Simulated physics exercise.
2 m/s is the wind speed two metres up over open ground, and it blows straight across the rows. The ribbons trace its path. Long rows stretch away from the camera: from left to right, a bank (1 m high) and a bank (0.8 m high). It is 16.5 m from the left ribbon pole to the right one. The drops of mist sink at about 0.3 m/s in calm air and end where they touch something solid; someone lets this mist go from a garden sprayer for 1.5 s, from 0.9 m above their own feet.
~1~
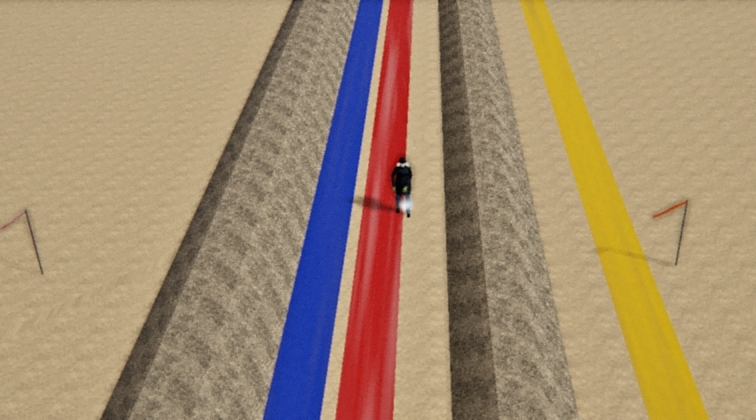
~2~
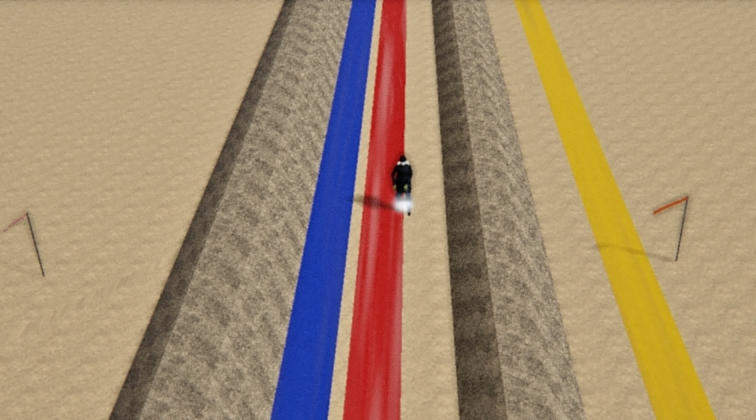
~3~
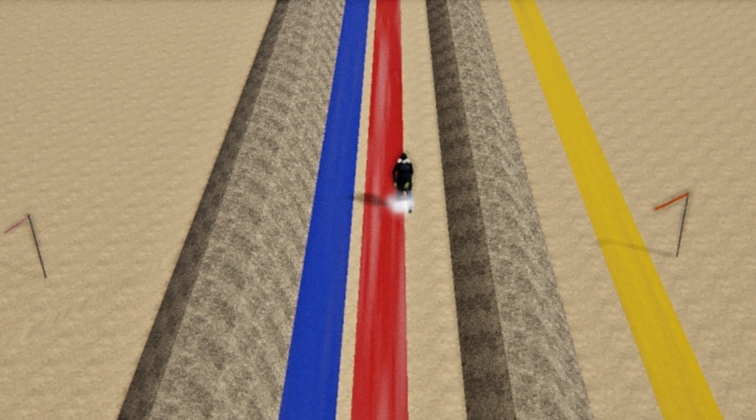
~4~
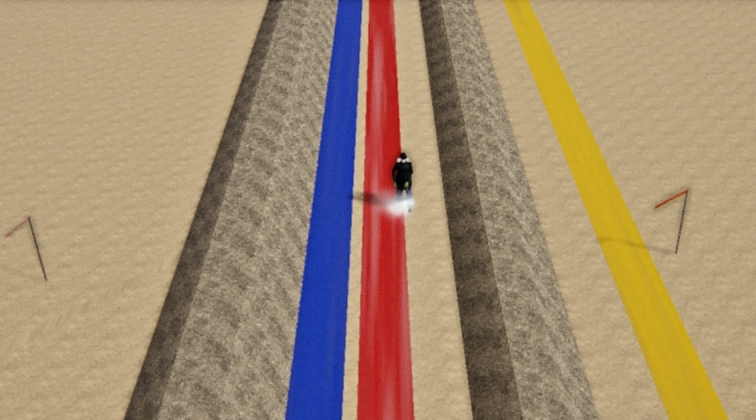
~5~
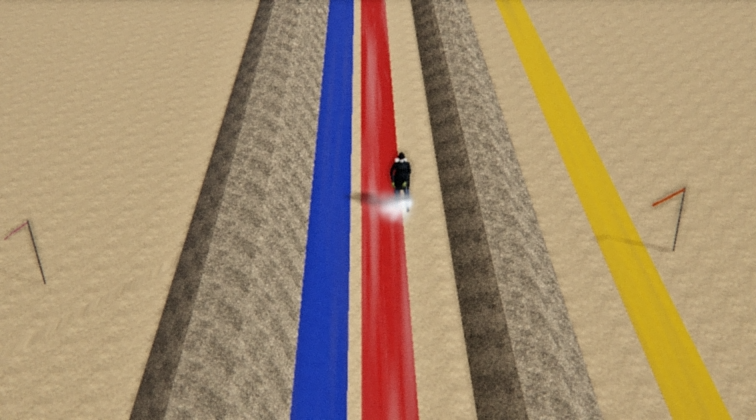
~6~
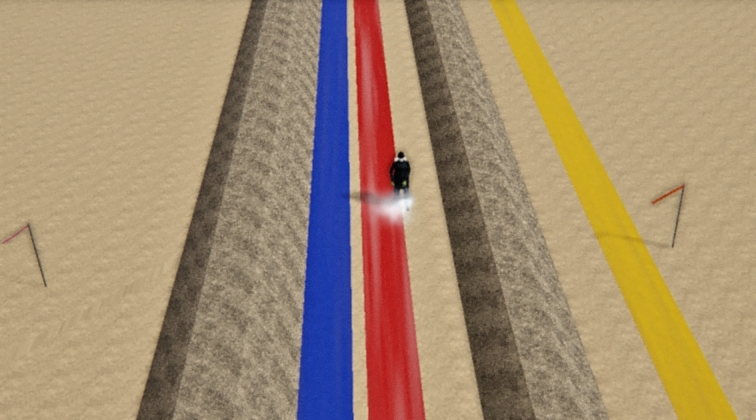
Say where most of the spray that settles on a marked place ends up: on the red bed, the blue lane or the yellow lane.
Most of it ends up on the red one.
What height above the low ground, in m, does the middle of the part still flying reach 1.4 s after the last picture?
I'd put it near 0.4 metres.
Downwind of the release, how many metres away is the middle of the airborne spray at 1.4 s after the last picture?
Around 0.5 m.
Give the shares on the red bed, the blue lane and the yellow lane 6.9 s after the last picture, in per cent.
Roughly 50 per cent red, 10 per cent blue and 0 per cent yellow.
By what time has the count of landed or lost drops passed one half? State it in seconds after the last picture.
Roughly at 2.4 s.
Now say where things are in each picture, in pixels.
In the first picture, the spray in the air spans x = 400 to 410 around y = 205.
In the second picture, the right ribbon ends at (654, 214), leaning 60 degrees to the left, the spray in the air spans x = 395 to 410 around y = 205, the red one passes (380, 260), the blue one passes (324, 260) and the yellow one passes (625, 259).
In the third picture, the spray in the air spans x = 390 to 410 around y = 205 and the top of the right bank crosses (496, 202).
In the fourth picture, the right ribbon ends at (655, 208), leaning 55 degrees to the left, the spray in the air spans x = 380 to 410 around y = 205, the red one passes (383, 209), the blue one passes (332, 211) and the yellow one passes (605, 204).
In the fifth picture, the spray in the air spans x = 375 to 410 around y = 205.
In the sixth picture, the right ribbon ends at (652, 203), leaning 55 degrees to the left, the spray in the air spans x = 370 to 410 around y = 205 and the top of the right bank crosses (494, 198).
Then, 1.4 s after the last picture, 13 % lies on the red bed, 0 % on the blue lane and 0 % on the yellow lane; 20 % has touched down or left; the middle of what still flies is 0.4 m above the low ground, near (381, 215).
Then, 2.9 s after the last picture, 39 % lies on the red bed, 3 % on the blue lane and 0 % on the yellow lane; 64 % has touched down or left; the middle of what still flies is 0.3 m above the low ground, near (360, 217).
Then, 6.9 s after the last picture, 50 % lies on the red bed, 9 % on the blue lane and 0 % on the yellow lane; 94 % has touched down or left.
Then, 18.9 s after the last picture, 51 % lies on the red bed, 10 % on the blue lane and 0 % on the yellow lane; 100 % has touched down or left.
Then, 43.9 s after the last picture, 51 % lies on the red bed, 10 % on the blue lane and 0 % on the yellow lane; 100 % has touched down or left.
